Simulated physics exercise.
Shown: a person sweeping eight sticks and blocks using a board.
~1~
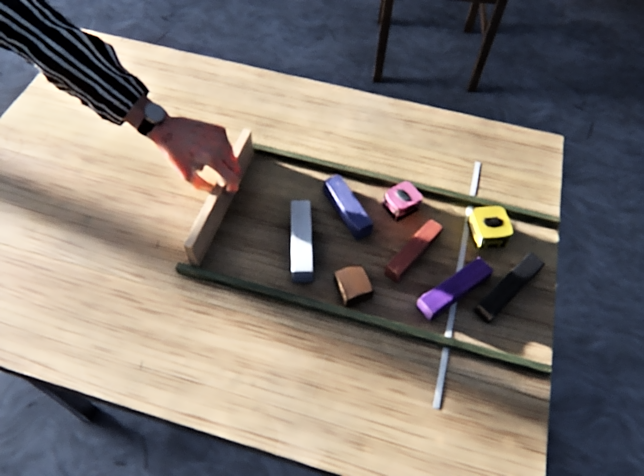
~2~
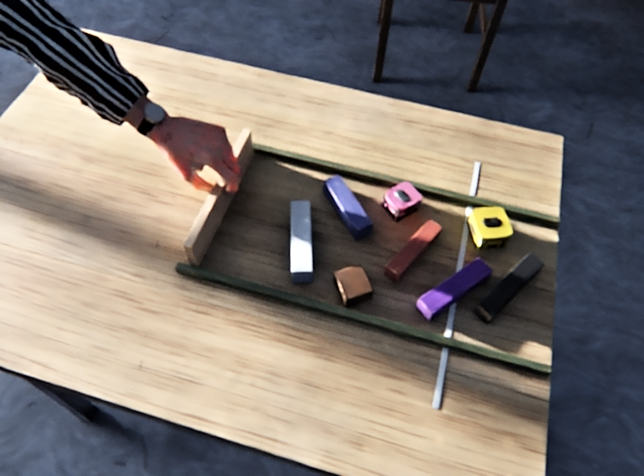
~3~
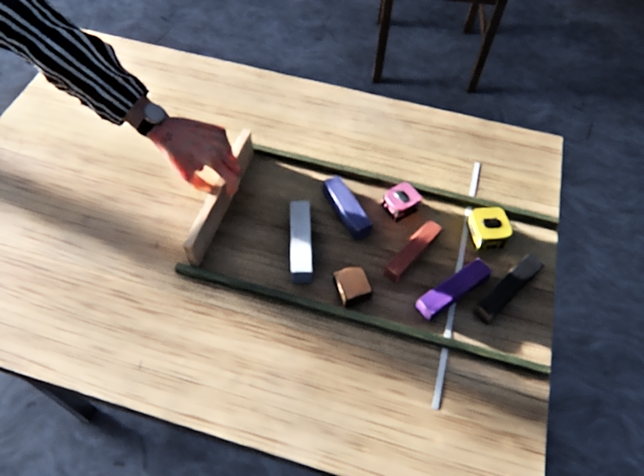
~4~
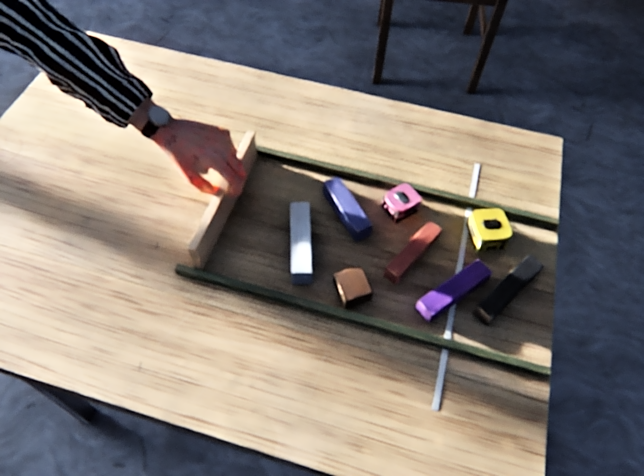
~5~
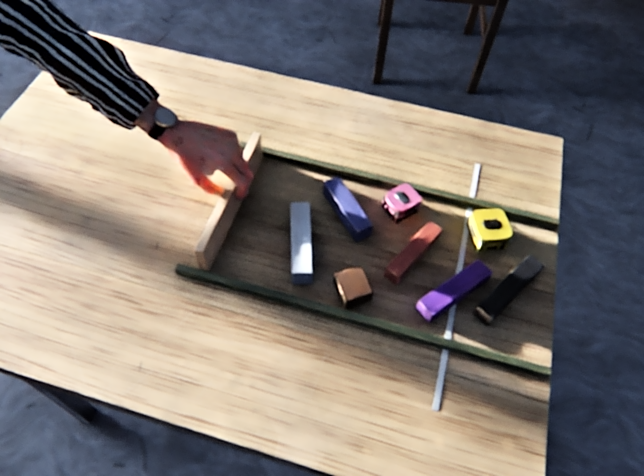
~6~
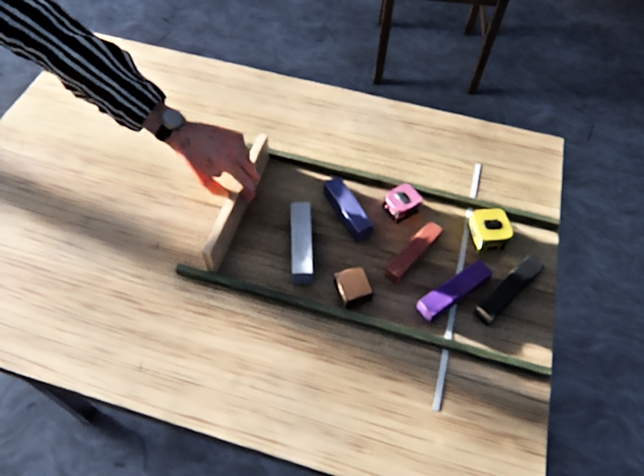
A wooden board, held by a hand in a striped sleeve, stayed nearly still at first, then slid slightly right between two dark rails, while the colourful sticks and blocks ahead stayed put.
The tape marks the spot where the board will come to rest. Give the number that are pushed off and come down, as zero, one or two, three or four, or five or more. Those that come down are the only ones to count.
Fallen: None.
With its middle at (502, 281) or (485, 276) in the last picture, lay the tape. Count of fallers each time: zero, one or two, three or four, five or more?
In turn: 3 or 4; one or two.
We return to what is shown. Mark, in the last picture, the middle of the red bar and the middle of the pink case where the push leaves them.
The red bar at (507, 288), the pink case at (507, 224).
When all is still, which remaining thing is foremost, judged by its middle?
Black stick.
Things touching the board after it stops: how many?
Well, it touches 2.
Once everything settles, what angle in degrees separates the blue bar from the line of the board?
Somewhere near 25 degrees, I'd say.
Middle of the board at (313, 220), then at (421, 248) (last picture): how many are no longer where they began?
The first number is 2, the next one 8.
Soon after, none off yet; black stick at rest near (510, 289); yellow case at rest near (489, 230); purple stick at rest near (455, 291).
Then, none off yet; black stick moved a little near (522, 295); yellow case moved a little near (510, 235); purple stick moved a little near (494, 304).
At rest, the number that fall off is zero.
